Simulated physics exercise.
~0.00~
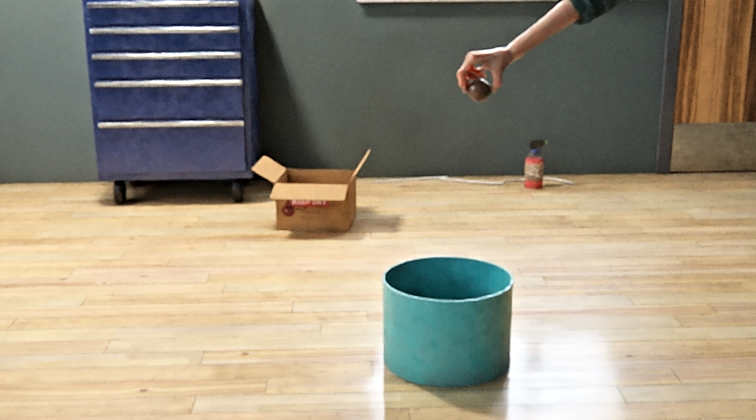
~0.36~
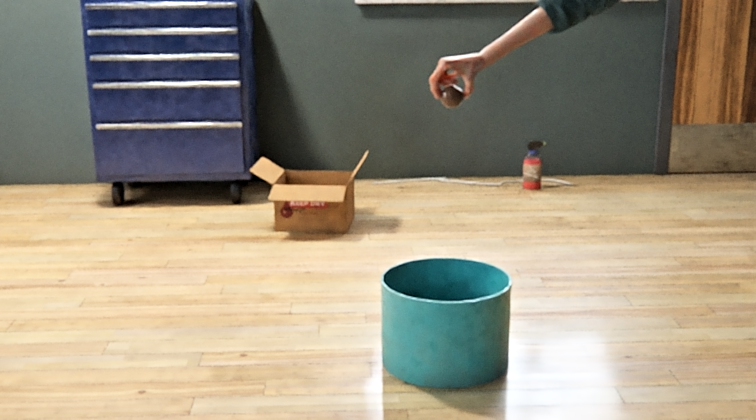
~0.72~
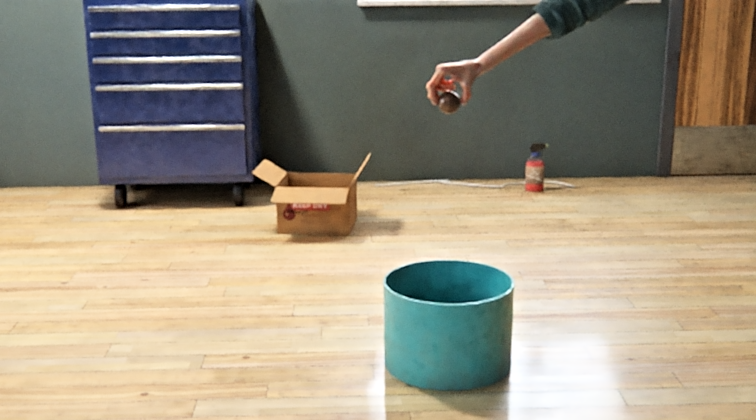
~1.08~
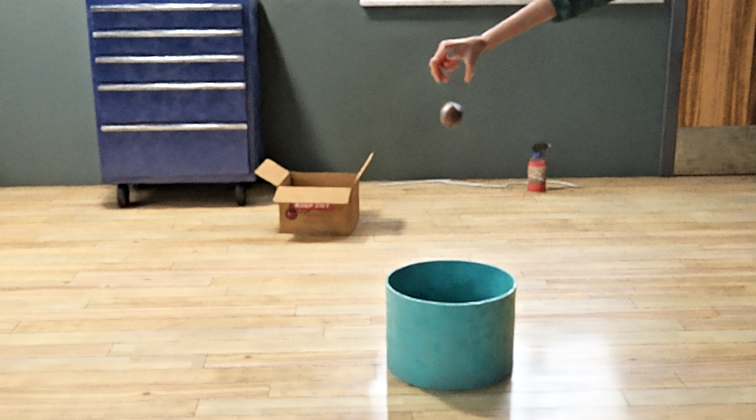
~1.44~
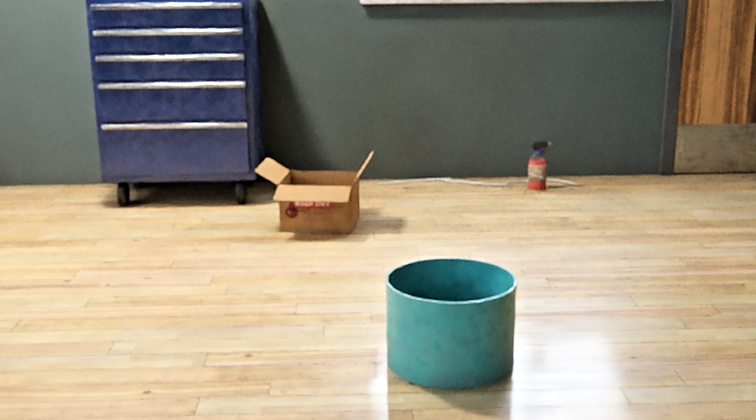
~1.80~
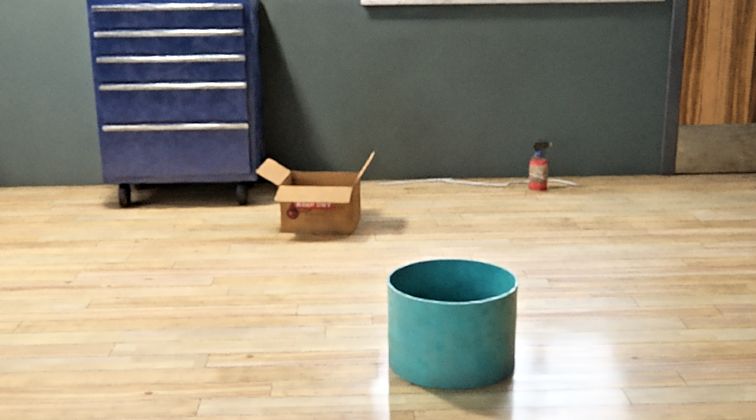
A brown onion held above a teal bucket moves left, is released, and drops inside.
